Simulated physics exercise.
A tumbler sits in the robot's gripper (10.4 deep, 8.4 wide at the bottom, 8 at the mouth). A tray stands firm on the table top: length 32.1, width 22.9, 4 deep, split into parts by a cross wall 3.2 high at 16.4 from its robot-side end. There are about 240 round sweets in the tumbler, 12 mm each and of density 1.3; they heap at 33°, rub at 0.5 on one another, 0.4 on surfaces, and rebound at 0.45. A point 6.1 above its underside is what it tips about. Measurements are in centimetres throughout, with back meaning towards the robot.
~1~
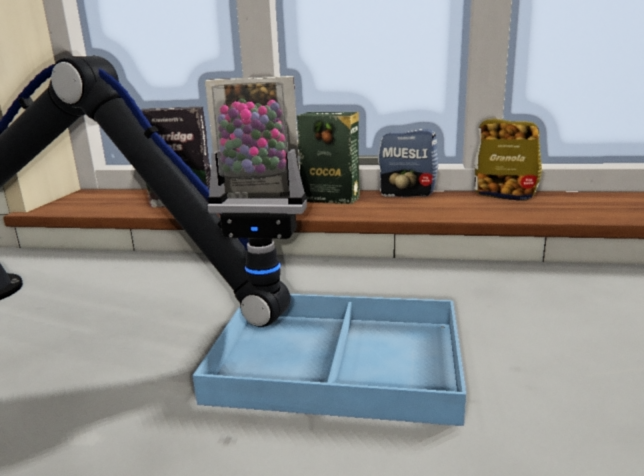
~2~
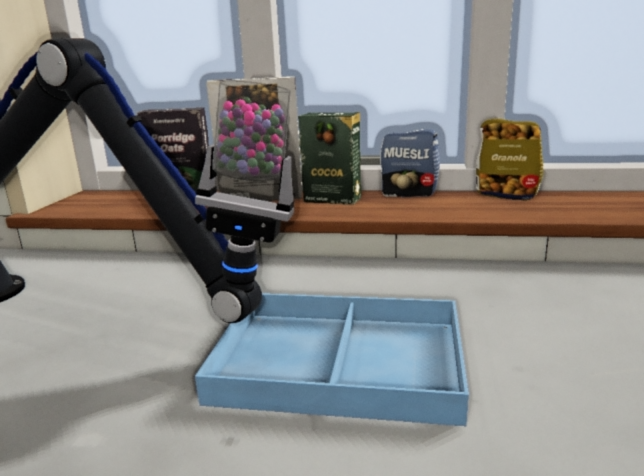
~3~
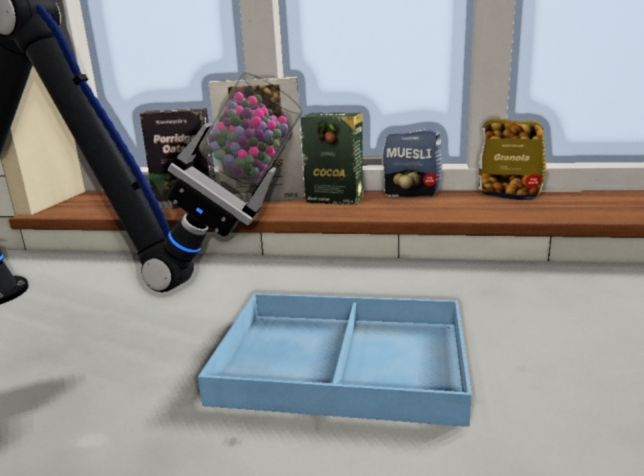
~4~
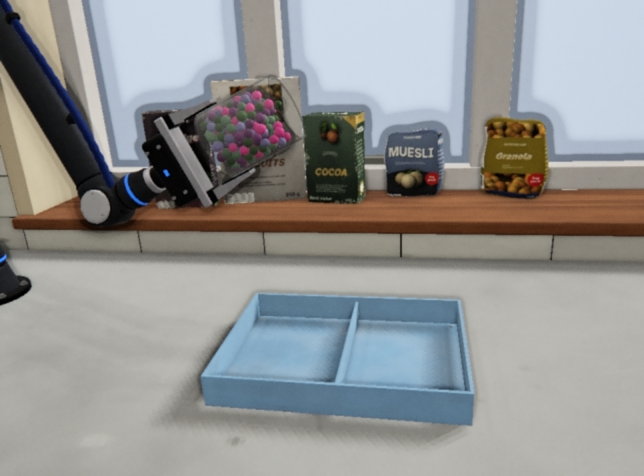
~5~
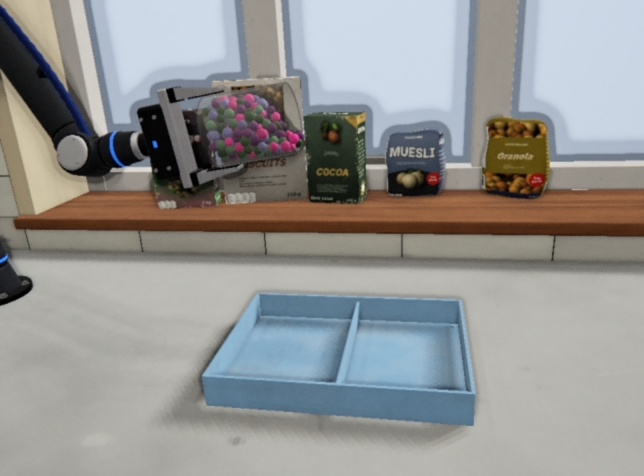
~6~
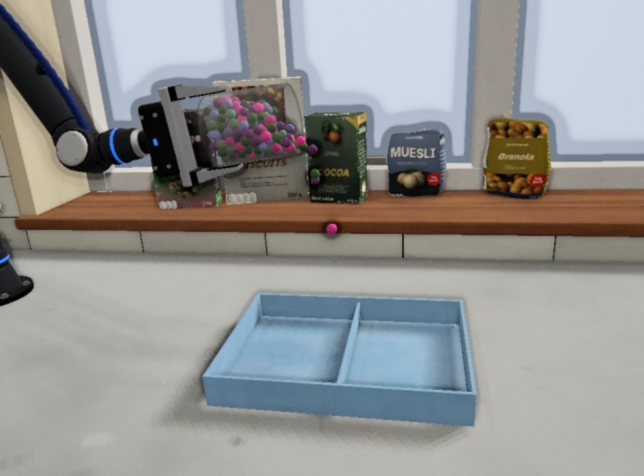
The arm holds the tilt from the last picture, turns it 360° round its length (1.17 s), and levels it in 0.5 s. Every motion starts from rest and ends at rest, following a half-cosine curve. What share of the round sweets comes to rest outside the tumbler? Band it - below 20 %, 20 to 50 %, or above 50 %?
My answer is 20 to 50 %.
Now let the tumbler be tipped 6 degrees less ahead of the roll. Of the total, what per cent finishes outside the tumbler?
15 %.
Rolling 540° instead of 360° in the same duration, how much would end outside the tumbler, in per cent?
It would be near 30 per cent.
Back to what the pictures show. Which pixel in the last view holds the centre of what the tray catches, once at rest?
Centre: Close to (383, 360).
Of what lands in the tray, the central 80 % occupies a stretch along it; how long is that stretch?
That stretch is around 22 cm long.
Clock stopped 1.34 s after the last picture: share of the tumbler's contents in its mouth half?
I reckon roughly 35 per cent.
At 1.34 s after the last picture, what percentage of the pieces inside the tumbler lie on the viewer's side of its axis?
40 in a hundred, more or less.
Then, 0.67 s on, tipped 83°, highest piece 37 above the table; 213 in the tumbler, 11 in the far-side part, 5 in the robot-side part, 15 in flight or on a rim.
Then, 1.34 s on, tipped 62°, highest piece 35 above the table; 167 in the tumbler, 48 in the far-side part, 24 in the robot-side part, 5 in flight or on a rim.
Then, 1.87 s on, upright, highest piece 35 above the table; 167 in the tumbler, 52 in the far-side part, 25 in the robot-side part.
Then, 2.57 s on, upright, highest piece 35 above the table; 167 in the tumbler, 52 in the far-side part, 25 in the robot-side part.
In the end, 167 in the tumbler, 52 in the far-side part, 25 in the robot-side part. That is 32 % outside the tumbler.
